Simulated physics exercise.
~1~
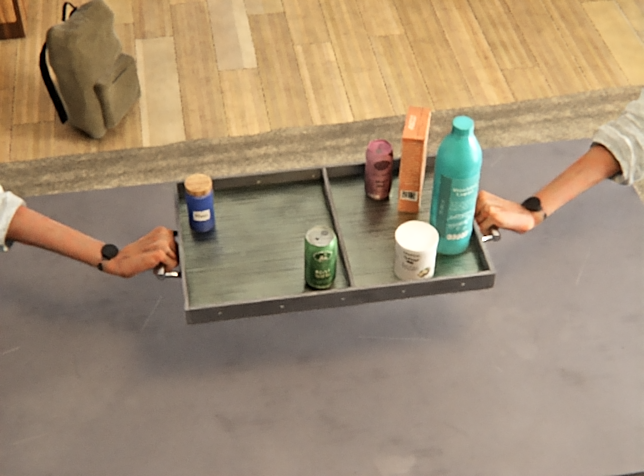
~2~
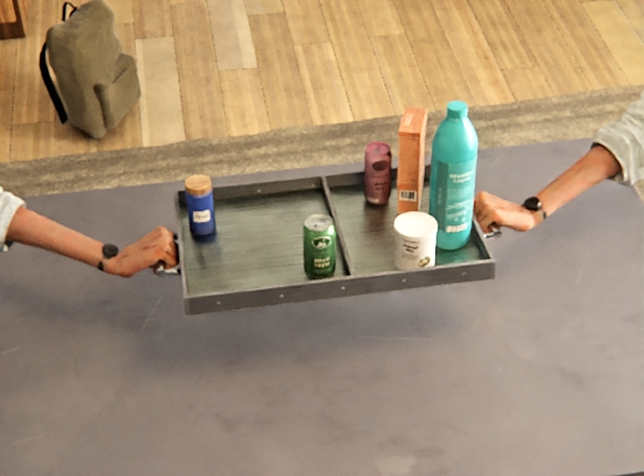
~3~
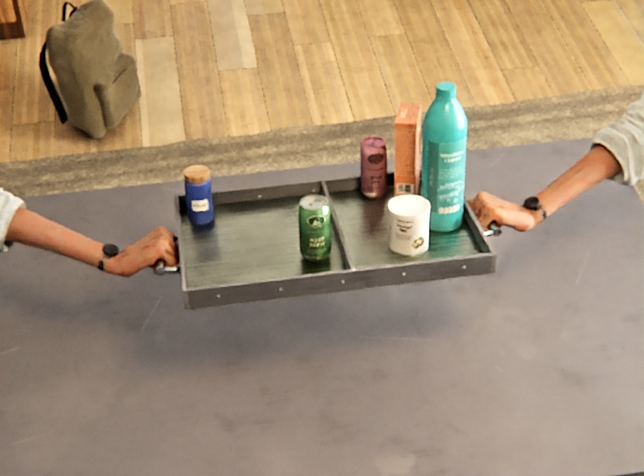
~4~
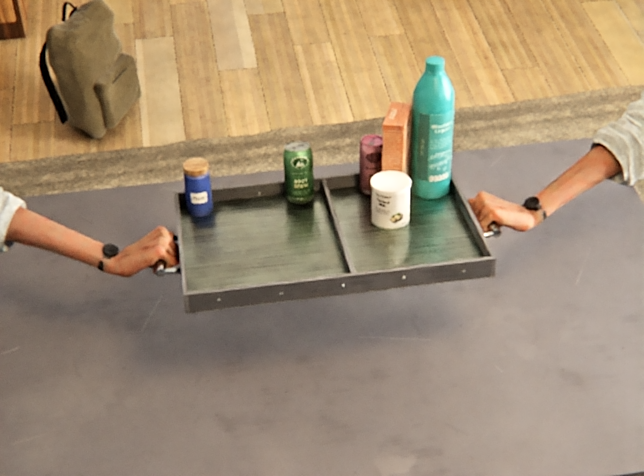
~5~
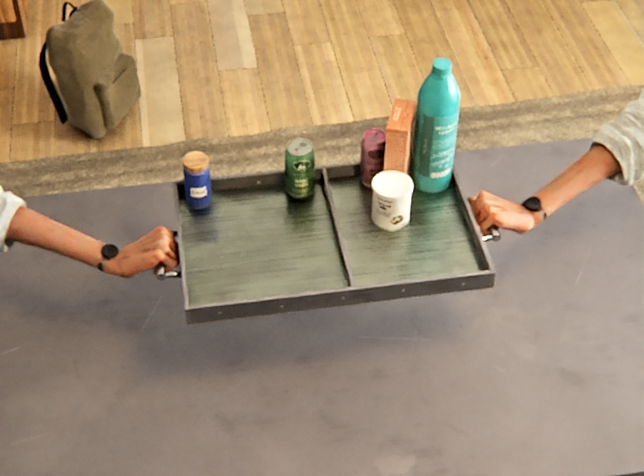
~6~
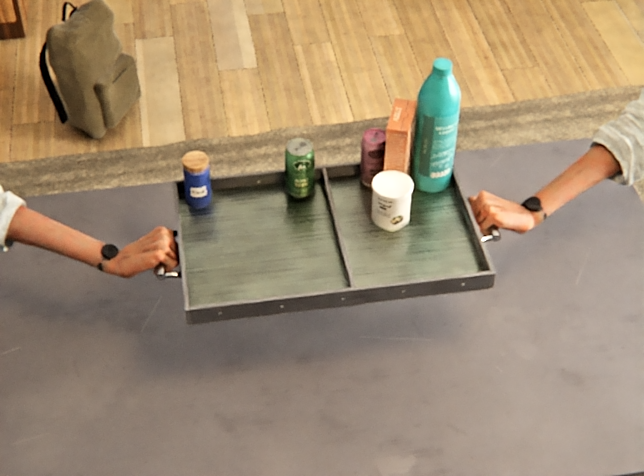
The clip shows two hands holding a divided tray carrying a turquoise bottle, orange packet, white tin, green can, blue shaker and pink can. The tray tips away, items slide toward the far edge, the green can farthest, then it levels and everything rests upright.
